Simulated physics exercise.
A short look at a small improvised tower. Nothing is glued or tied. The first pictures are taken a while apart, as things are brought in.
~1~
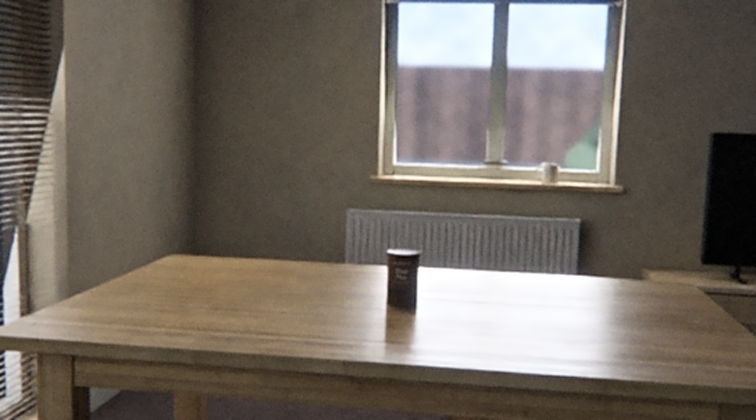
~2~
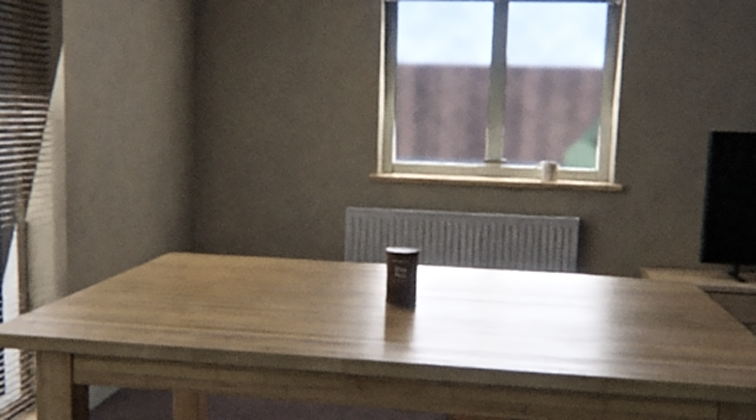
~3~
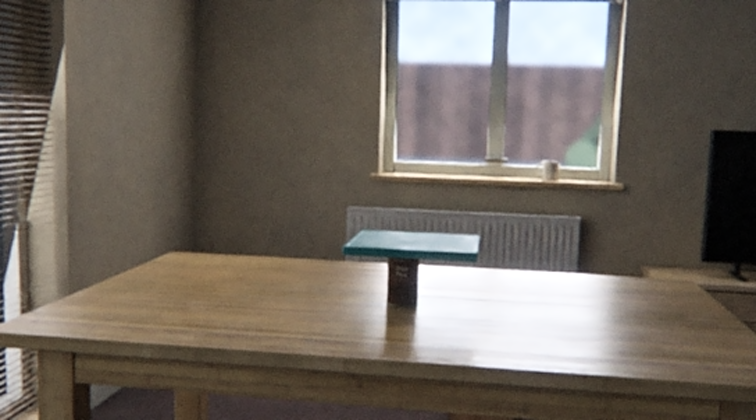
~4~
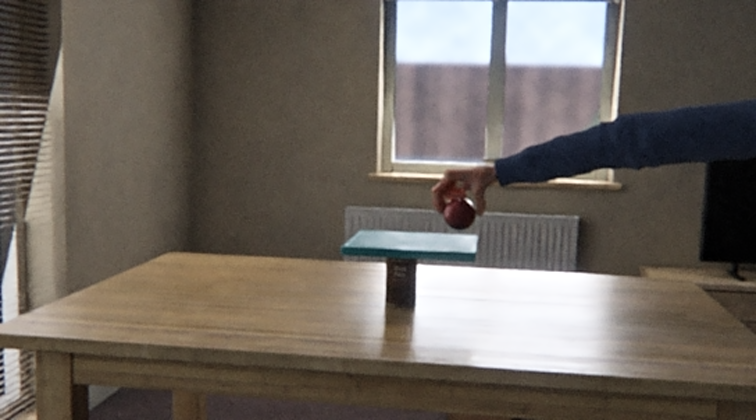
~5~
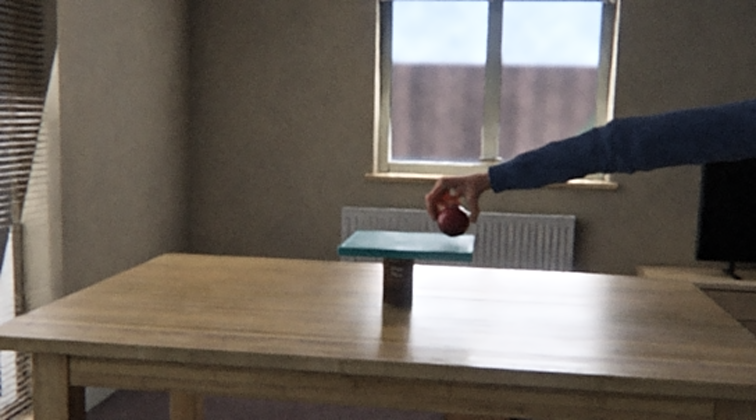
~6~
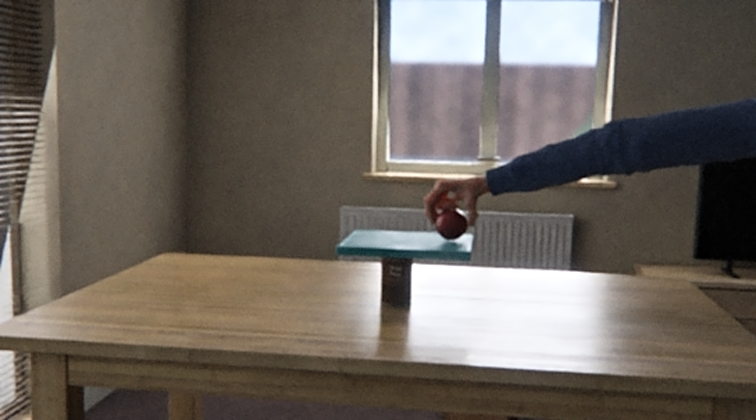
On a wooden table in a room with a window and radiator, a small dark container stands alone, then has a flat turquoise lid across its top; a hand reaches in from the right and lowers a red tomato onto the lid's right side.
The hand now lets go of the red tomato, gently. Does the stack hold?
Here the stack comes apart.
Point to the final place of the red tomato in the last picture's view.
Around (504, 291).
Then, 0.40 s past the last view, red tomato now fallen; turquoise lid rocked 37° from its first pose.
Then, 0.60 s past the last view, turquoise lid rocked 54° from its first pose.
Then, 0.80 s past the last view, turquoise lid now fallen.
Finally, fallen, turquoise lid and red tomato; brown tin still in place. Final places as the last picture's camera would see them, red tomato near (504, 292). The stack gives way.
